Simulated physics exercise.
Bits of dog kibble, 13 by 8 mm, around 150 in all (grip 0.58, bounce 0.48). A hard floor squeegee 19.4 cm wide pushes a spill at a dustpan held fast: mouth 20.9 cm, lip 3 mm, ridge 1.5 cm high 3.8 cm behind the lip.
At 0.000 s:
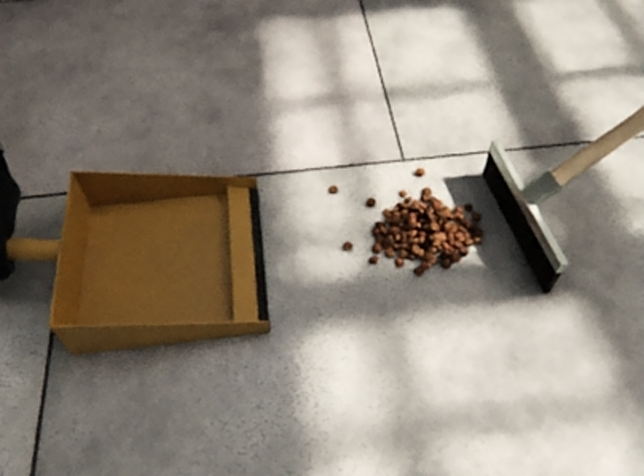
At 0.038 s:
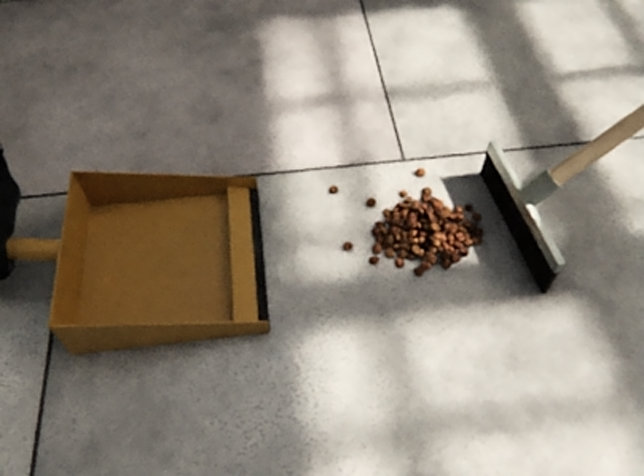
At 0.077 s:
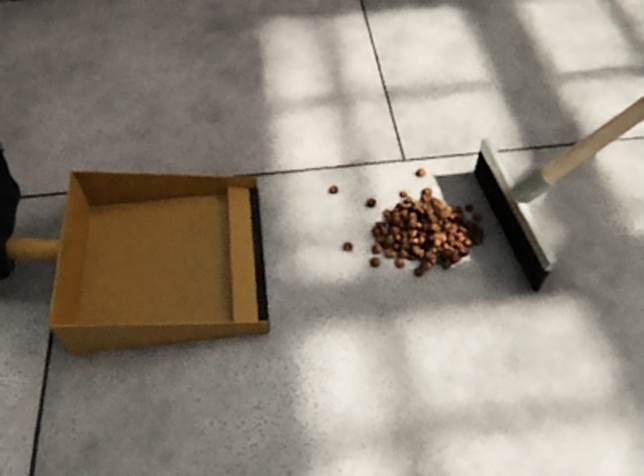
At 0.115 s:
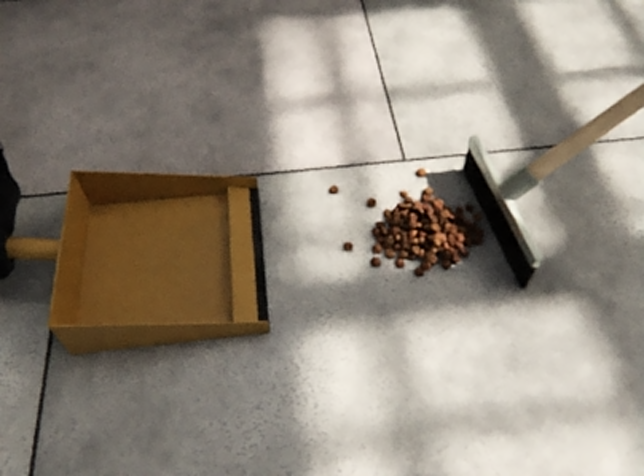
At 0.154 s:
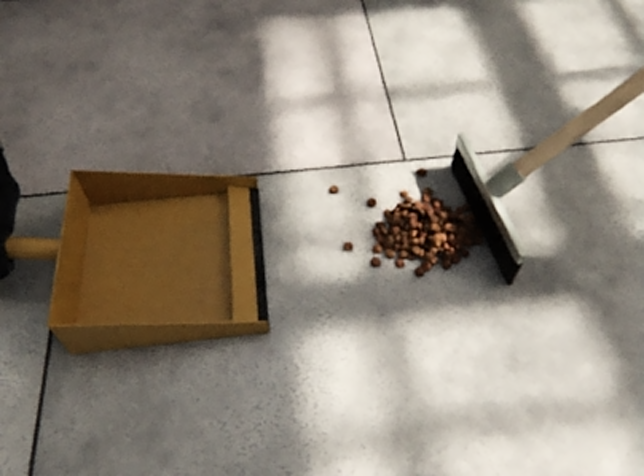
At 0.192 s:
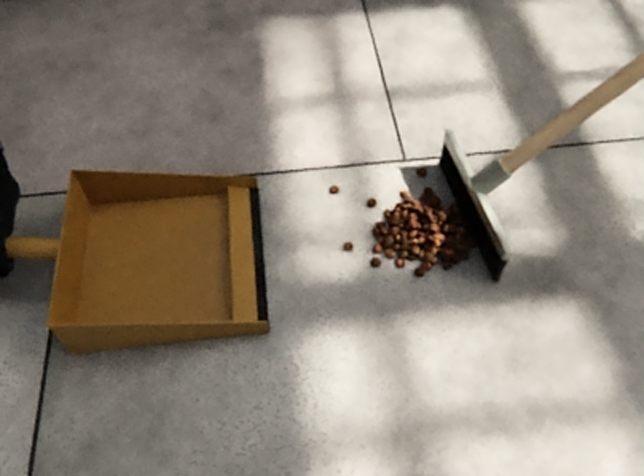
At first, a squeegee with a wooden handle stands just right of a loose pile of brown kibble on a gray tiled floor, with a tan dustpan at left. The blade then slides leftward a short way and meets the pile's right edge, nudging some pieces while the dustpan stays still.
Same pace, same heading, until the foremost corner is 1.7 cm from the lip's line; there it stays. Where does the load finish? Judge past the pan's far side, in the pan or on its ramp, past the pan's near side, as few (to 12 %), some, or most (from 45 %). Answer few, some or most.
Past the pan's far side: Some; in the pan or on its ramp: Few; past the pan's near side: Few.
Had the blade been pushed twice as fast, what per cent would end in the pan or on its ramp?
In that case some 10 per cent.
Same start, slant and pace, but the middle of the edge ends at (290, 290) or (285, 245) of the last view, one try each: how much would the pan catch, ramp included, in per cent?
About 35 and 40 per cent.
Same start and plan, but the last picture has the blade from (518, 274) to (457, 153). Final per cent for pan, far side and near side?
Pan 35, far 0, near 5.
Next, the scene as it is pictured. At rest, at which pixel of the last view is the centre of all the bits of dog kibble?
Near (278, 223).
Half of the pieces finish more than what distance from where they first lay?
About 18 cm.
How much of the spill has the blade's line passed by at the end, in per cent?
Some 35 per cent.
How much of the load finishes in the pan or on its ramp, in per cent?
About 5 per cent.
After 0.48 s, middle of the blade 15 cm from the lip; 0 % over the lip, far side 5 %, near side 0 %.
After 0.68 s, middle of the blade 7 cm from the lip; 0 % over the lip, far side 15 %, near side 0 %.
After 0.99 s, middle of the blade 3 cm from the lip; 5 % over the lip, far side 20 %, near side 0 %.
By 1.3 s all is still; far side 20 %, pan 5 %, near side 0 %, in front of the lip or behind the blade 75 %.
